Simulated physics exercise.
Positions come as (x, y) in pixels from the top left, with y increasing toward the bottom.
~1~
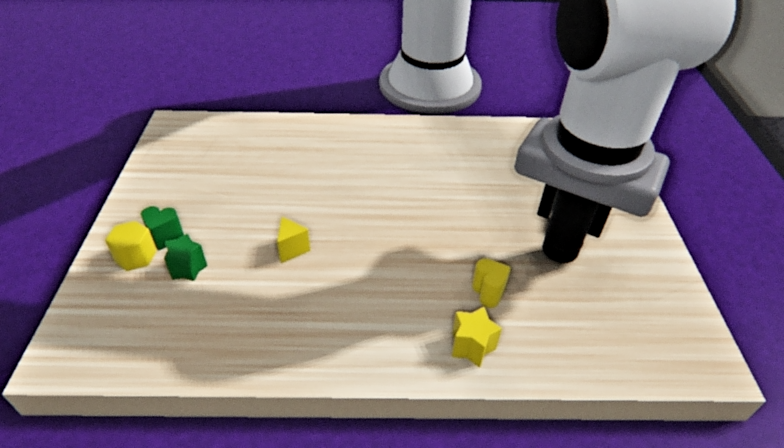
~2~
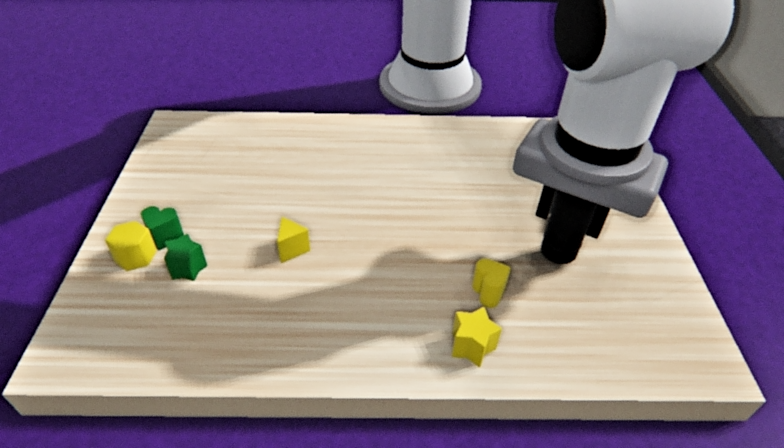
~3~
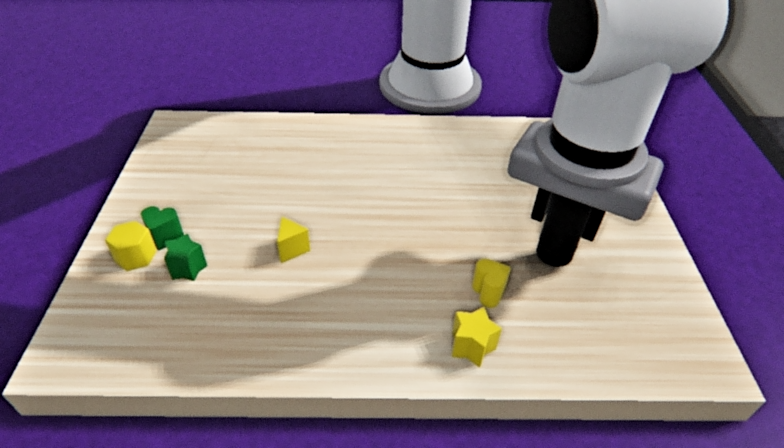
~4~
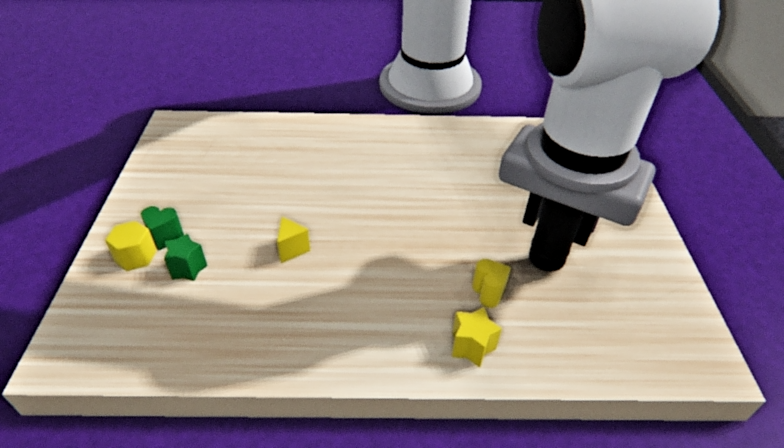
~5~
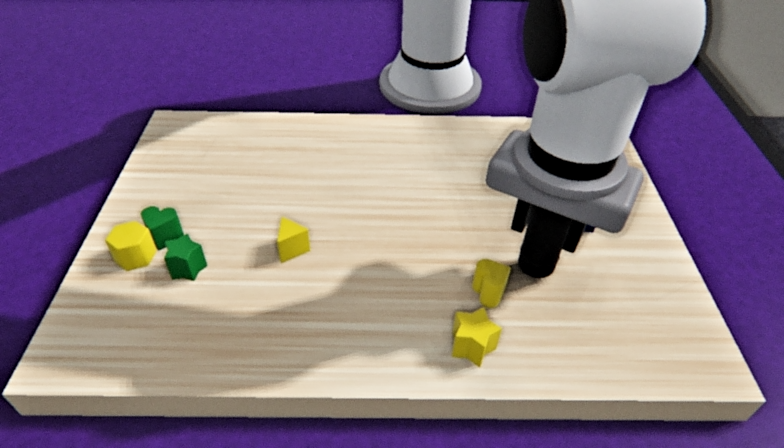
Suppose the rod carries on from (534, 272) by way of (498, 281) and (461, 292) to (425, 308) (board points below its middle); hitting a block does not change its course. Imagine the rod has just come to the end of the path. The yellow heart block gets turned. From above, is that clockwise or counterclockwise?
From overhead, the rotation is counterclockwise.
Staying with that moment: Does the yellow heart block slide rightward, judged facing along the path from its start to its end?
No, it doesn't check out.
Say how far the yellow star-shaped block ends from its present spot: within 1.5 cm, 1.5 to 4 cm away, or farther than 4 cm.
My estimate: Under 1.5 cm.
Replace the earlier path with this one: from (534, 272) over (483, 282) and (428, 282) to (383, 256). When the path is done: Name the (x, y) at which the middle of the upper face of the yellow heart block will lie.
It should be at (464, 291) by then.
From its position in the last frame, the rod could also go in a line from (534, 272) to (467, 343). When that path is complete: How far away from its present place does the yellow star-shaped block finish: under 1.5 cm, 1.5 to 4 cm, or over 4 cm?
Between 1.5 and 4 cm.
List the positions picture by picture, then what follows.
Lower end of the rod at (560, 251), tops of blocks, yellow star-shaped block at (477, 325), yellow heart block at (493, 271), in the first picture.
Rod at (558, 252), blocks as before, in the second picture.
Rod at (554, 254), blocks as before, in the third picture.
Rod at (547, 259), blocks as before, in the fourth picture.
Rod at (536, 265), yellow star-shaped block at (477, 325), yellow heart block at (493, 271), in the fifth picture.
What follows on the original path. One third of the way, rod at (499, 274); yellow heart block at (482, 277).
Two thirds of the way, rod at (462, 286); yellow heart block at (454, 296), turned 15° anticlockwise.
At the end, rod at (426, 301); yellow star-shaped block at (471, 332), turned 40° anticlockwise; yellow heart block at (435, 314), turned 40° anticlockwise.
